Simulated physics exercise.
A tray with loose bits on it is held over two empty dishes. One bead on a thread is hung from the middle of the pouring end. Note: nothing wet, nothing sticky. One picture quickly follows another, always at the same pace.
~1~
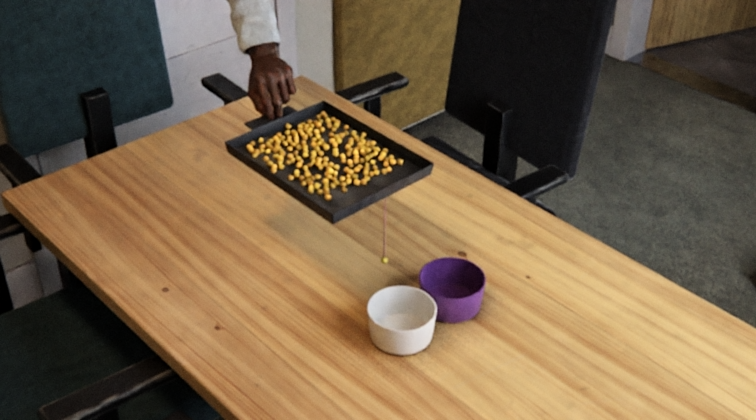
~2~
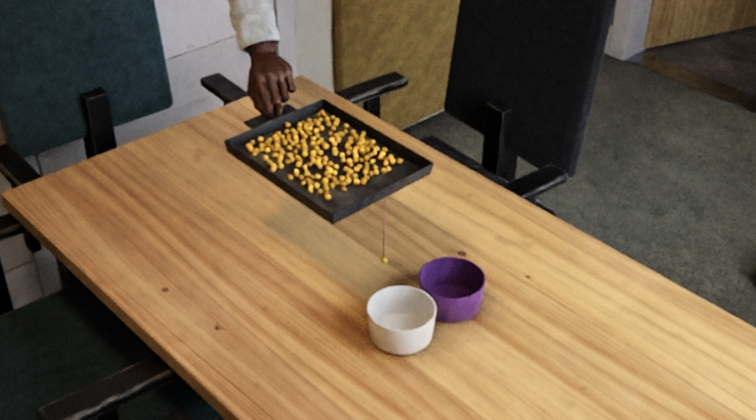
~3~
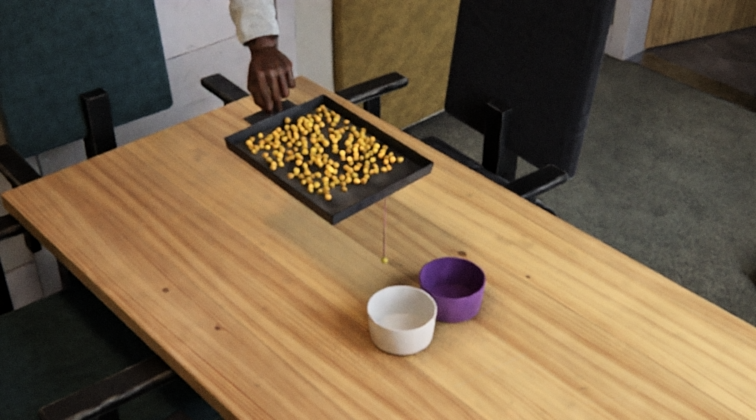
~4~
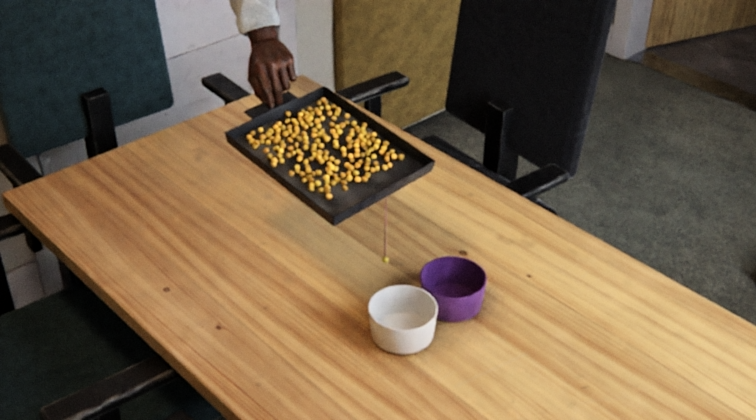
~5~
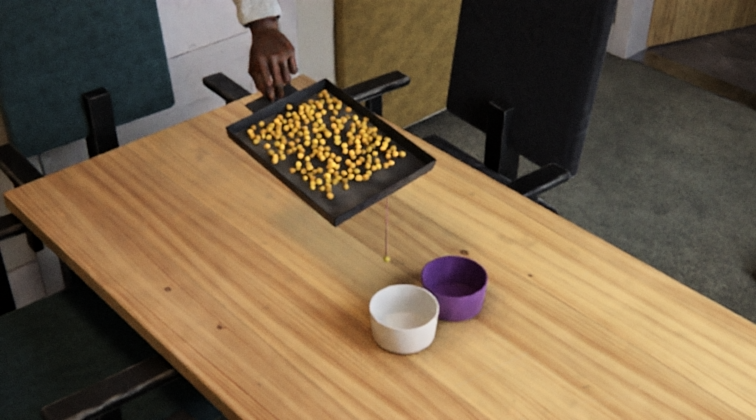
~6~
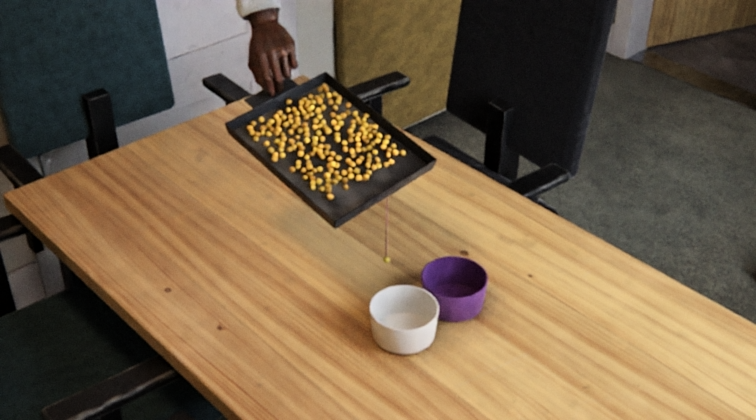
A hand slowly raises the back of a dark tray of yellow puffs above two bowls.
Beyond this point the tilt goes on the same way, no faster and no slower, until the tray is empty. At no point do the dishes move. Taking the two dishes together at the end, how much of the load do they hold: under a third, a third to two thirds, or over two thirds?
The dishes end up with below a third of the load.
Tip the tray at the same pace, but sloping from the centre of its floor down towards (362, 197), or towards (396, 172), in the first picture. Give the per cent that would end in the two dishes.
You'd see roughly 50 per cent the first time and 0 per cent the second.
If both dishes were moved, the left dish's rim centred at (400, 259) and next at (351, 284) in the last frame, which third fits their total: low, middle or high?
Trial 1 - below one third. Trial 2 - more than two thirds.
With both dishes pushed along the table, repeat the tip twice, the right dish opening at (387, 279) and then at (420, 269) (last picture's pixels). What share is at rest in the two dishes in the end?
Approximately 80 percent, followed by approximately 70 percent.
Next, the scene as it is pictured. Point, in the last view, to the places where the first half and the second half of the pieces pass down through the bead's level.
About (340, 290) to begin with, then about (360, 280).
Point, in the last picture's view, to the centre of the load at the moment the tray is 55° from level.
I'd mark the middle close to (343, 194).
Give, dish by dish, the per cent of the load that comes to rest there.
Left dish 10, right dish 0 %.
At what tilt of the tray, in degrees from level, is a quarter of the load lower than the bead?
That would be about 100 degrees from level.
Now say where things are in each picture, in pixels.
Corners of the pouring end at (333, 213) and (431, 163), level; middle of the load at (320, 154), puffed corn balls; left dish at (425, 336); right dish at (475, 304); bead on its thread at (384, 260), in the first picture.
Corners of the pouring end at (332, 213) and (431, 163), level; middle of the load at (320, 153), in the second picture.
Corners of the pouring end at (333, 214) and (431, 162), tipped barely, lowest at the left corner; middle of the load at (320, 150), in the third picture.
Corners of the pouring end at (334, 216) and (432, 161), tipped a little, lowest at the left corner; middle of the load at (321, 146), in the fourth picture.
Corners of the pouring end at (335, 217) and (434, 159), tipped a little, lowest at the left corner; middle of the load at (322, 142), in the fifth picture.
Corners of the pouring end at (335, 219) and (434, 159), tipped a little, lowest at the left corner; middle of the load at (322, 139); left dish at (428, 335); right dish at (478, 303), in the sixth picture.
Soon, tray tipped steeply; nearly all on the tray; a stray few outside both; a stray few in the air.
A while on, tray tipped right over; most on the tray; a stray few in the left dish; a small part outside both; a small part in the air.
Towards the end, tray tipped past a quarter turn; a small part in the left dish; most outside both.
Finally, tray tipped past a quarter turn; a small part in the left dish; none in the right dish; most outside both.
